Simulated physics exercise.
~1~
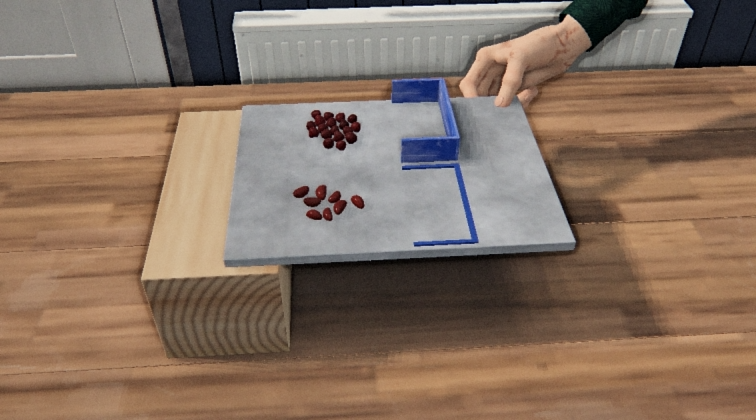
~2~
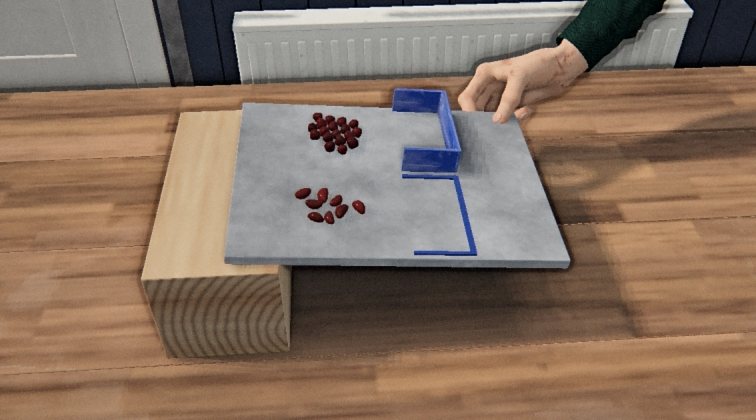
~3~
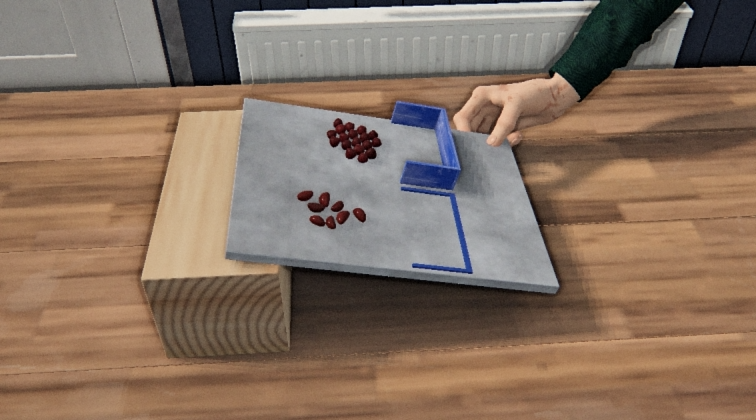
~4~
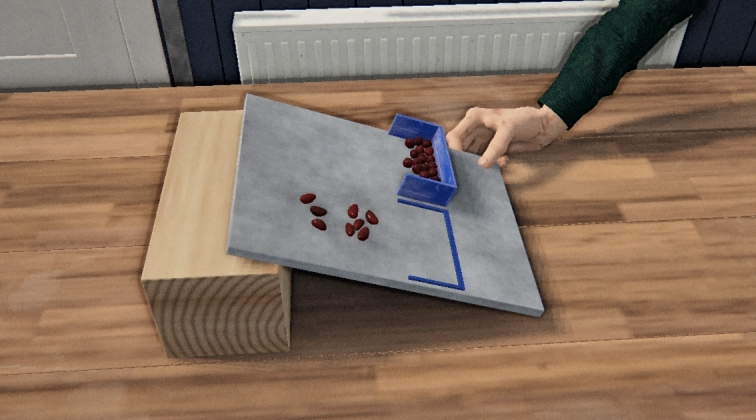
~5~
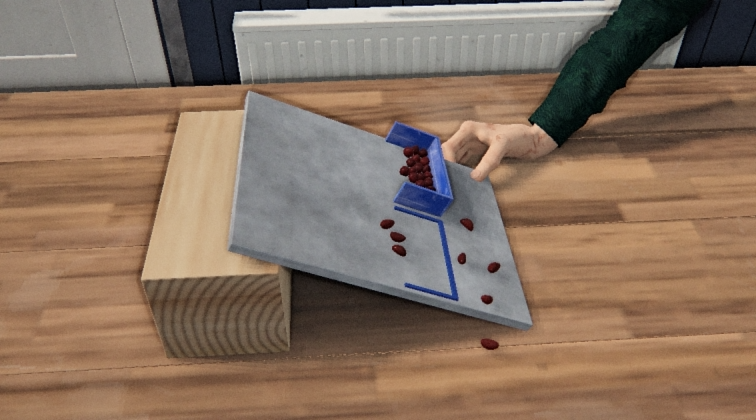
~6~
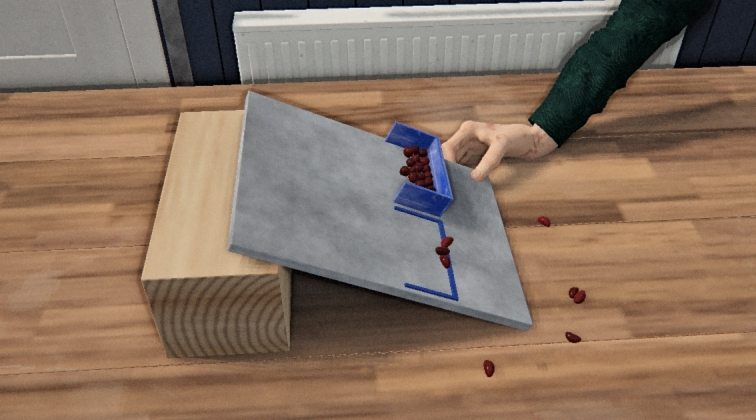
To begin with, a hand in a green sleeve holds the right end of a grey board nearly level, its left end on a wooden block. Two handfuls of dark red beans lie on it, the far one facing a tall blue barrier and the near one a low blue strip. As the hand lowers its end, the far beans slide first and gather inside the barrier. The near beans then slide to their strip, and several pass over it. Finally the board rests tilted, with the far beans held, a few near ones caught at the strip and the rest scattered on the table.
